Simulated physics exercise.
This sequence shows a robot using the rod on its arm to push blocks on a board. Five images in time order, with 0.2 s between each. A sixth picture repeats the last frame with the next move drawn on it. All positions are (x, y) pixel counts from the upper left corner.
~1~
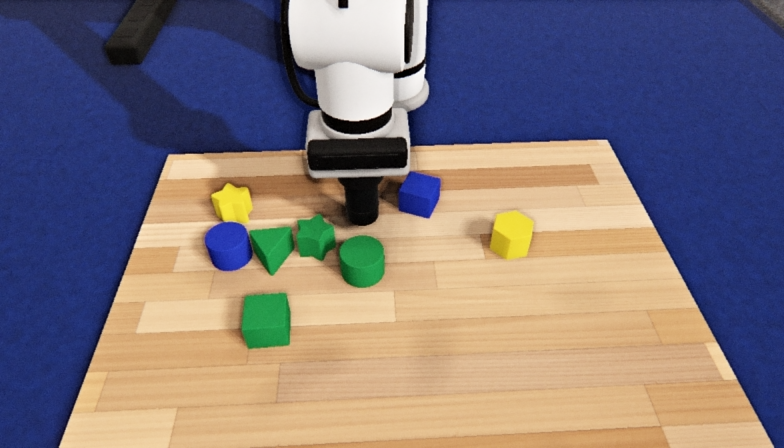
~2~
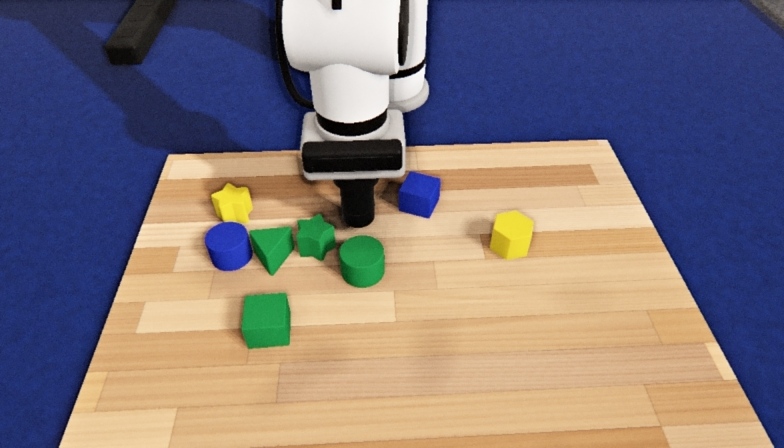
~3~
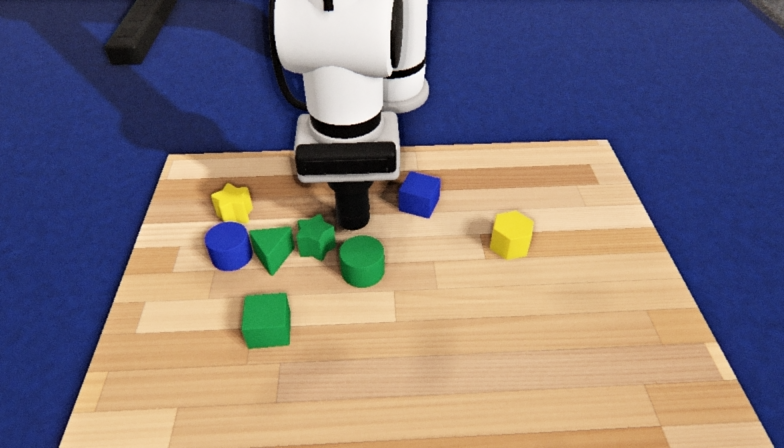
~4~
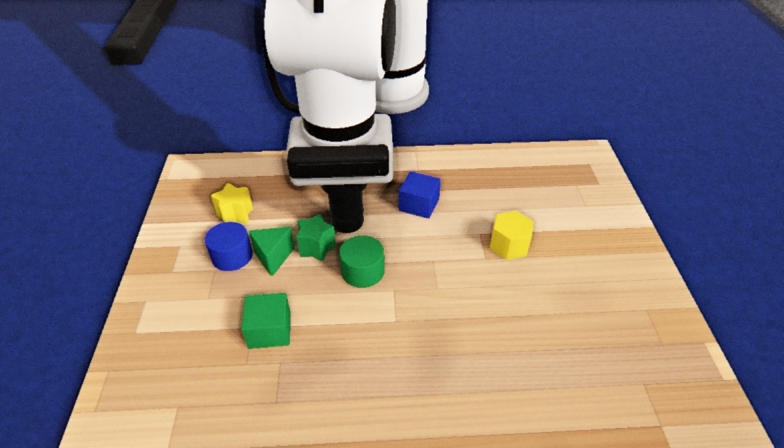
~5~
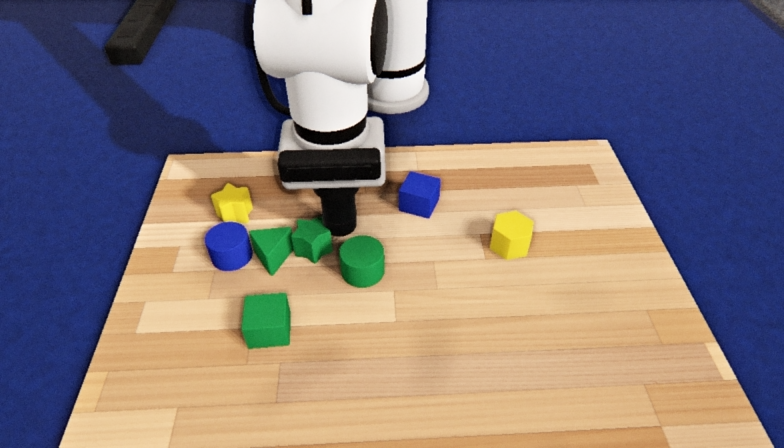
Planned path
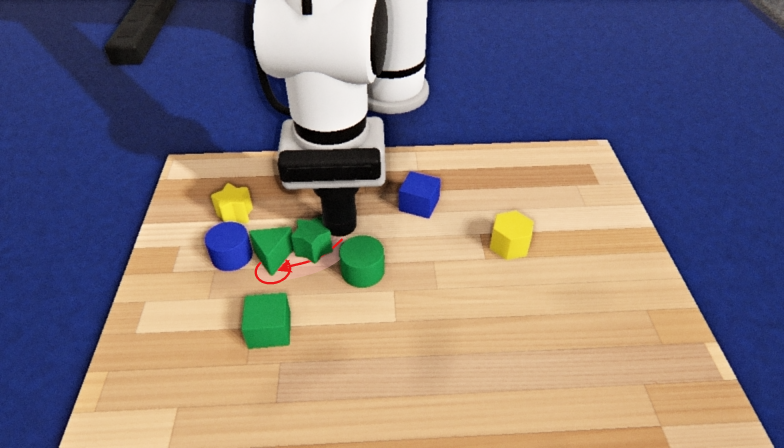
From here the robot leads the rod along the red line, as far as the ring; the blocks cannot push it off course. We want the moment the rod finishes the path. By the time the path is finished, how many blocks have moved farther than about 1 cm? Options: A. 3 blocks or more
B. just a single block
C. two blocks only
The one that fits is A, 3 blocks or more.
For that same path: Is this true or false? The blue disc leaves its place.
The statement is correct.
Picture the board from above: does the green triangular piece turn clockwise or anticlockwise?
The green triangular piece rotates clockwise.
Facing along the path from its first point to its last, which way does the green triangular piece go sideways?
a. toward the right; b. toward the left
a - toward the right.
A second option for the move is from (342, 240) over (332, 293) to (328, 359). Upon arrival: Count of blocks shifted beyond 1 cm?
Total: Two.
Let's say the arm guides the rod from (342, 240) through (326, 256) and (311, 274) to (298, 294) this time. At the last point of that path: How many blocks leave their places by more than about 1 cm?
Three or more move.
Path on the board, from (342, 240) by way of (324, 254) and (300, 264) to (273, 270).
On the path given first. Halfway along, rod at (310, 247); blue disc at (207, 236); green triangular piece at (244, 238), turned 15° clockwise; green star-shaped block at (274, 244), turned 30° clockwise.
At the end, rod at (270, 257); blue disc at (197, 234); green triangular piece at (233, 229), turned 30° clockwise; green star-shaped block at (235, 255), turned 15° clockwise; green disc in place.
